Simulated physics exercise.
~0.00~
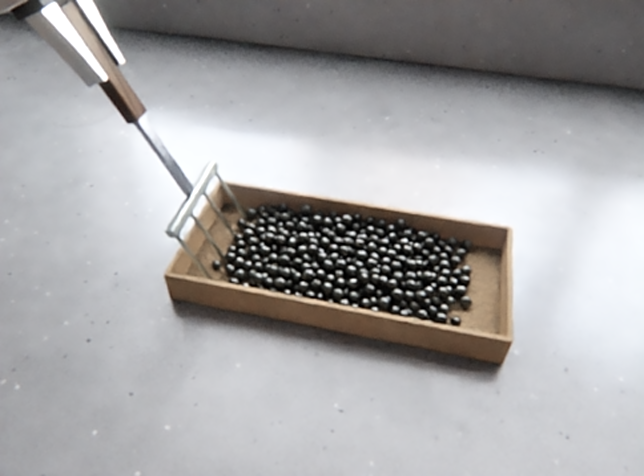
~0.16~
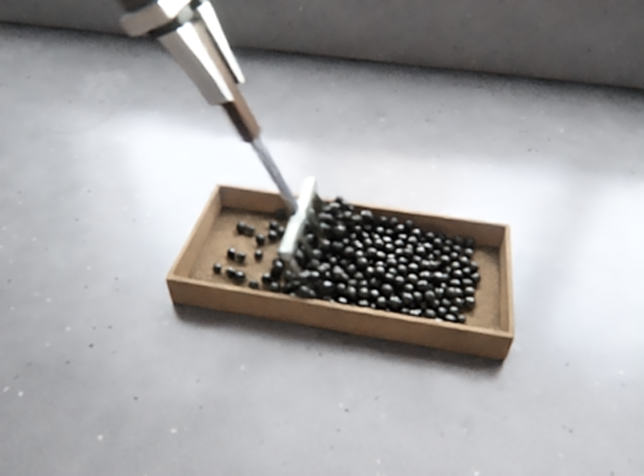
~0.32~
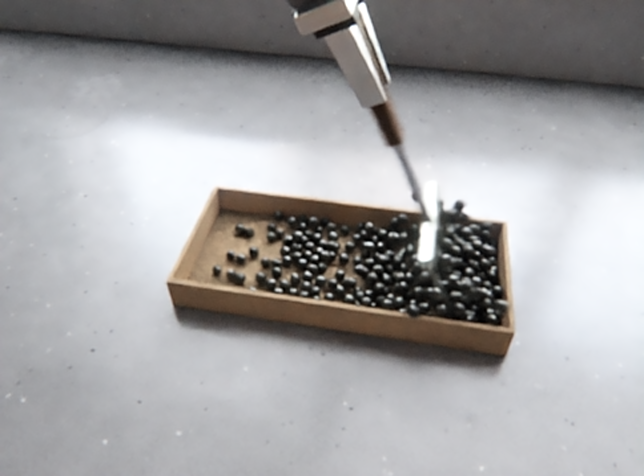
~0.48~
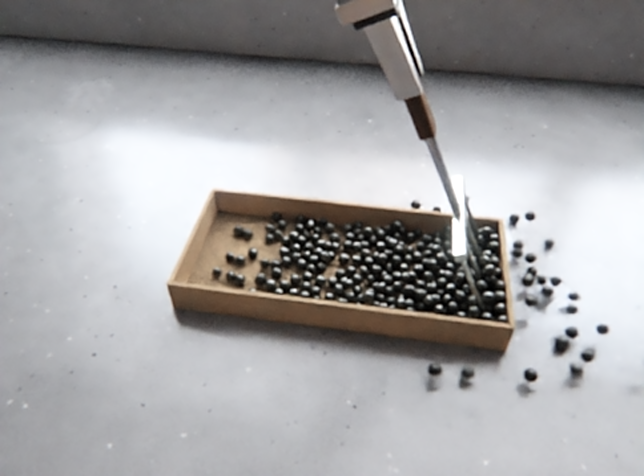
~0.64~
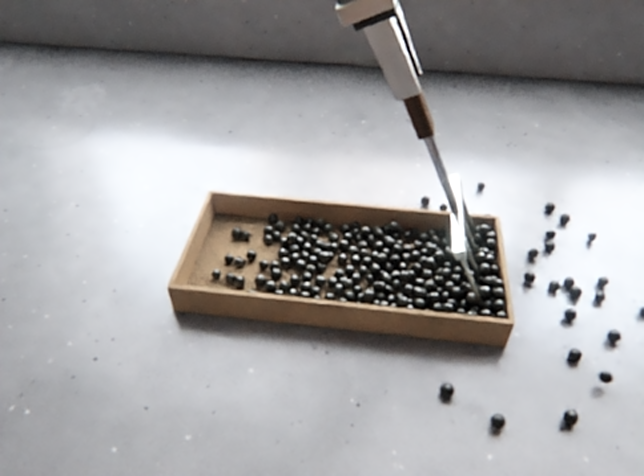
A metal fork with a brown collar, held by a robotic gripper, stands at the left end of a shallow brown tray on a grey speckled table, seen from above at an angle. Small shiny black beads cover most of the tray floor. The fork sweeps right through them, leaving a few scattered behind and bunching the rest ahead. Near the right wall the beads pile up to the rim, then some spill over it. The fork stops there while the spilled beads spread across the table to the right and front, with most still in the tray.
